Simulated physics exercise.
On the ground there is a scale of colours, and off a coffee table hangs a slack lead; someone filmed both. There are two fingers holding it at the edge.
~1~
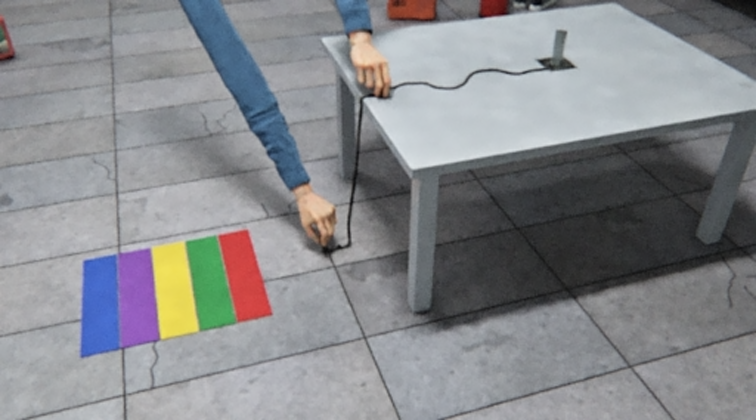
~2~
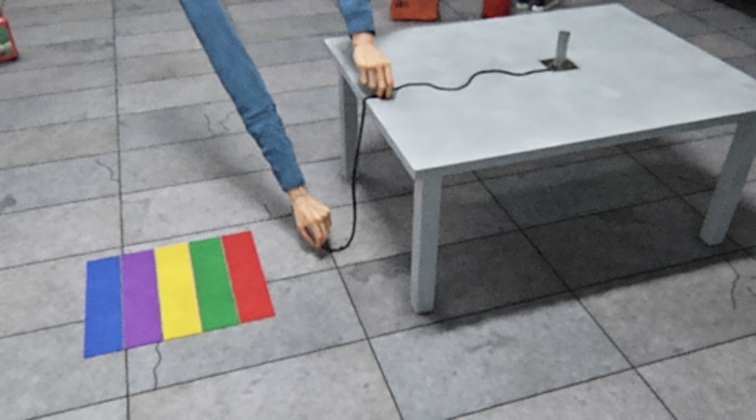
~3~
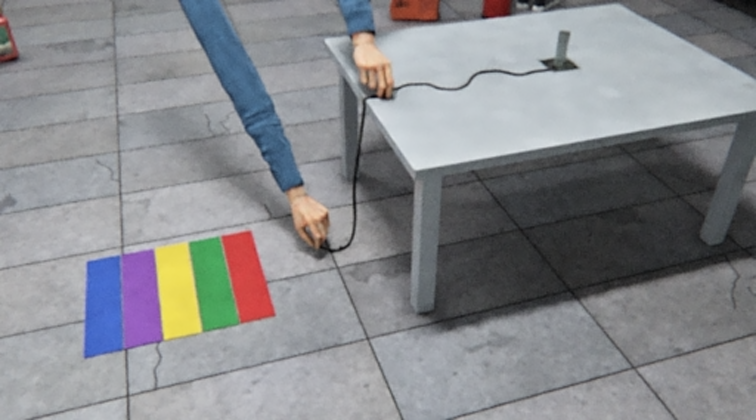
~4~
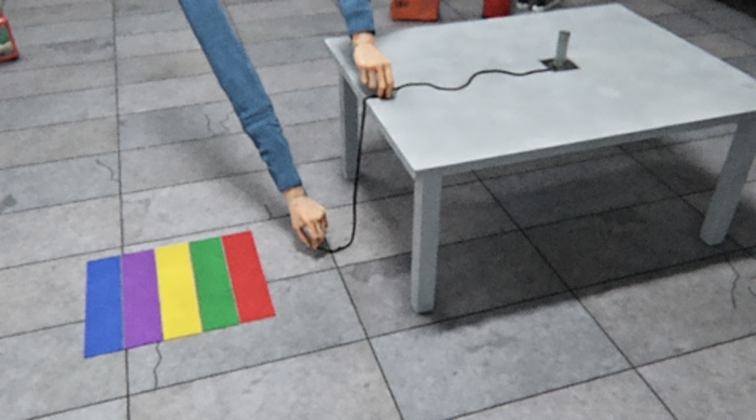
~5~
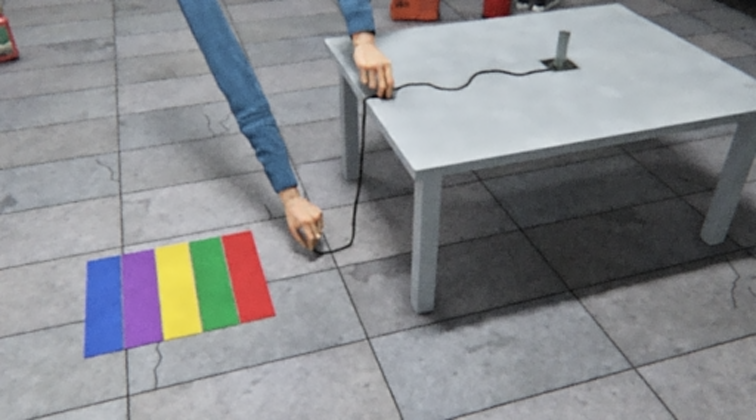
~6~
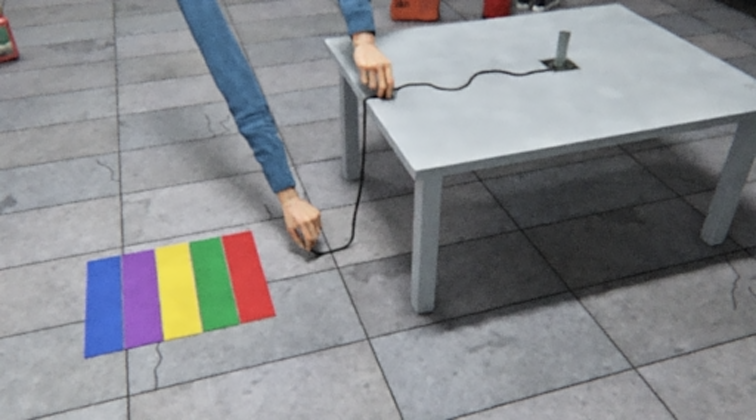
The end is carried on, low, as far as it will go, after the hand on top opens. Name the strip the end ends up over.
Yellow.
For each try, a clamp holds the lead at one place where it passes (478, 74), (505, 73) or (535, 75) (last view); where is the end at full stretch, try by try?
Pixel places, try by try: (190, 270), (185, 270), (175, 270).
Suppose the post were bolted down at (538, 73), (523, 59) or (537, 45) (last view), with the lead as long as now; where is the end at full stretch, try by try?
About (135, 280), (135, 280) and (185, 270).
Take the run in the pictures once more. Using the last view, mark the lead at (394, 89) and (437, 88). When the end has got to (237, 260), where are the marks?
Roughly (365, 102) for one and roughly (411, 90) for the other.
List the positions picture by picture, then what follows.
In the first picture, end (321, 242); red (251, 301); green (215, 309); yellow (178, 317); purple (139, 325); blue (100, 334).
In the second picture, end (316, 244); lead through (531, 72) (472, 77) (417, 84) (364, 110) (354, 173) (353, 233).
In the third picture, end (314, 245).
In the fourth picture, end (312, 245); lead through (531, 72) (472, 77) (417, 84) (364, 109) (357, 173) (354, 233).
In the fifth picture, end (308, 246).
In the sixth picture, end (306, 247); lead through (532, 72) (472, 77) (417, 85) (365, 110) (362, 173) (353, 233).
Early on, end near (237, 260); over red.
Midway, end near (195, 269); over green.
At the end of the slack, end near (171, 273); over yellow. Over yellow.
